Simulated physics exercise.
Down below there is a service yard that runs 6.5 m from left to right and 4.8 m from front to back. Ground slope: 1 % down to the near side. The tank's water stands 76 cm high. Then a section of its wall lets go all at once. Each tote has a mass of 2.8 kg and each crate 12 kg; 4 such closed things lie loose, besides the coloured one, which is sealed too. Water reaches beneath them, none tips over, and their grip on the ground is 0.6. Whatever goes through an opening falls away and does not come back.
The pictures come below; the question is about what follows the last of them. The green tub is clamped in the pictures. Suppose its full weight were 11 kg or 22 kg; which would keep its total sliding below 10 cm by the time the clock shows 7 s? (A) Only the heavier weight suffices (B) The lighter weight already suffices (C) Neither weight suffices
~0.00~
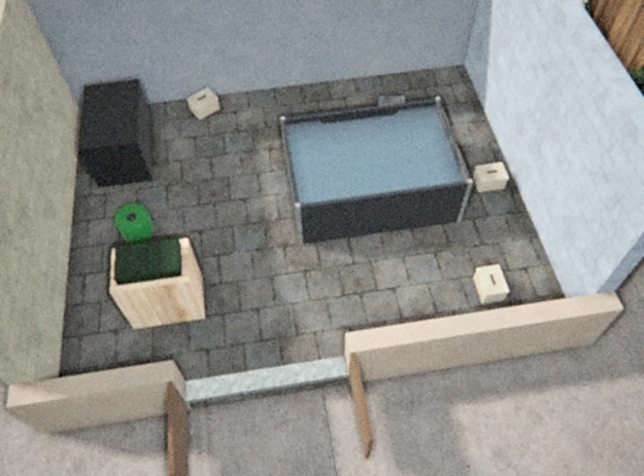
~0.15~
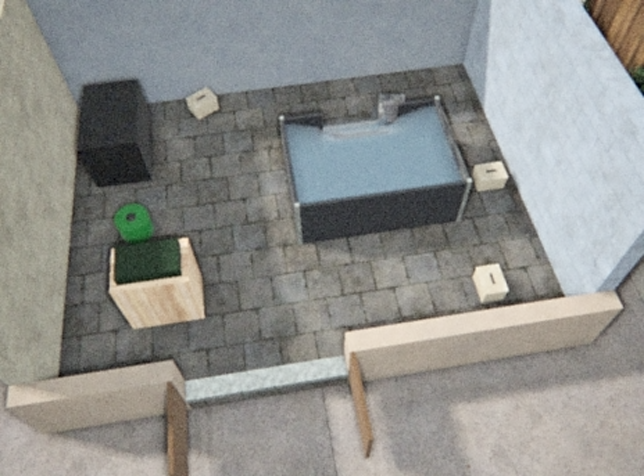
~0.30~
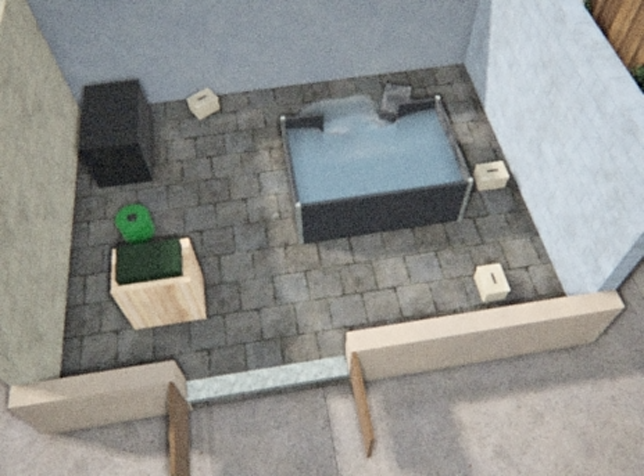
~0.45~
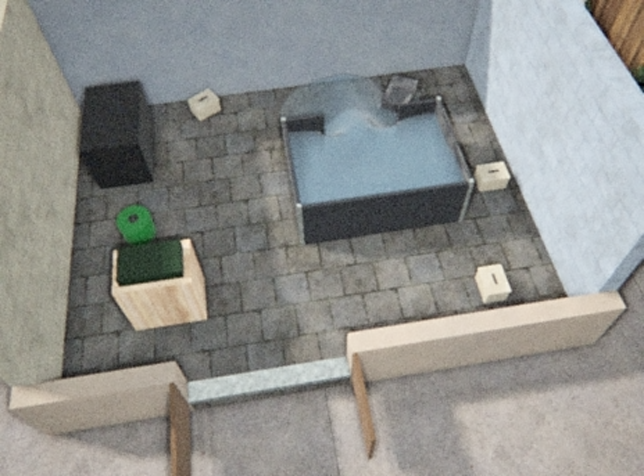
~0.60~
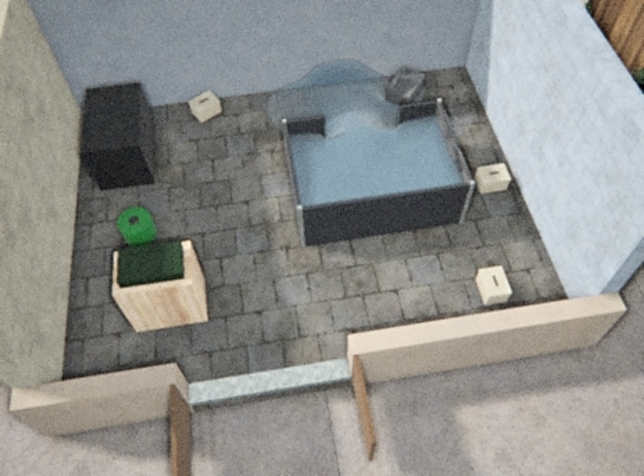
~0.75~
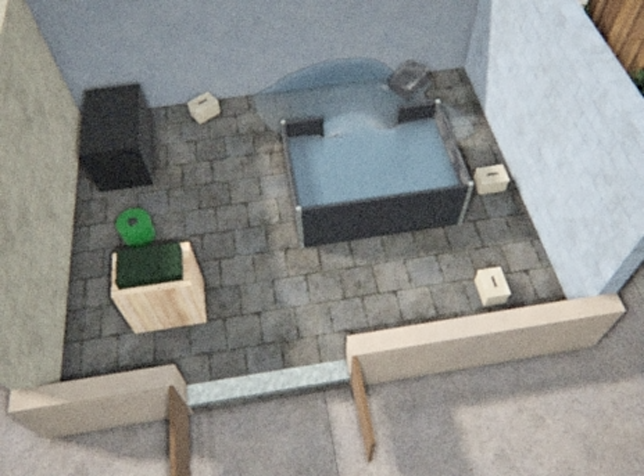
Only the heavier weight suffices (A).
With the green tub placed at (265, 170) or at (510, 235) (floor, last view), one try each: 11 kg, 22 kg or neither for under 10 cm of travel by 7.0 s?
In turn: The lighter suffices; both fail.
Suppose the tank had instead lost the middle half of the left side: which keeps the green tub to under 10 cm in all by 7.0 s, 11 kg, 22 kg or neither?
Then neither weight holds it.
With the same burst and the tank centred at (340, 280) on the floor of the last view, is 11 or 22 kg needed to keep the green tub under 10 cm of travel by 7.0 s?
In that case the answer is that just the bigger mass works.
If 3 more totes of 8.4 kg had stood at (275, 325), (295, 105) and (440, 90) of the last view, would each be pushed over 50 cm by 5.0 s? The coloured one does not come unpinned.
In order: Not as far, then farther, then farther.
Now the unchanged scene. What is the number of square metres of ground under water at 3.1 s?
I'd put it close to 20 m2.
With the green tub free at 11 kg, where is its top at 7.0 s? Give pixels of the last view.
About pixel (209, 353).
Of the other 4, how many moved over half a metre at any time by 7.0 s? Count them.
All told, that gives 4.
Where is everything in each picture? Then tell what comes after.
The green tub at (132, 217), on the bottom; water covers 3.3 m2; 0 of 5 have shifted, in the first frame.
The green tub at (131, 217) rests on the ground; 4.0 m2 under water; 0 of 5 have shifted, in the second frame.
The green tub at (132, 218), on the bottom; 4.9 m2 under water; 1 of 5 have shifted, in the third frame.
The green tub at (133, 219) rests on the ground; water covers 6.0 m2; 1 of 5 have shifted, in the fourth frame.
The green tub at (134, 220) rests on the ground; 6.7 m2 under water; 1 of 5 have shifted, in the fifth frame.
The green tub at (133, 222), on the bottom; water covers 7.1 m2; 1 of 5 have shifted, in the sixth frame.
After 1.4 s the green tub would be 0 cm from its start with 11 kg and 0 cm from its start with 22 kg; 0 cm of water round it then.
After 3.1 s the green tub would be 21 cm from its start with 11 kg and 1 cm from its start with 22 kg; 6 cm of water round it then.
After 4.9 s the green tub would be 123 cm from its start with 11 kg and 1 cm from its start with 22 kg; 7 cm of water round it then.
After 7.0 s the green tub would be 229 cm from its start with 11 kg and 1 cm from its start with 22 kg; 7 cm of water round it then.
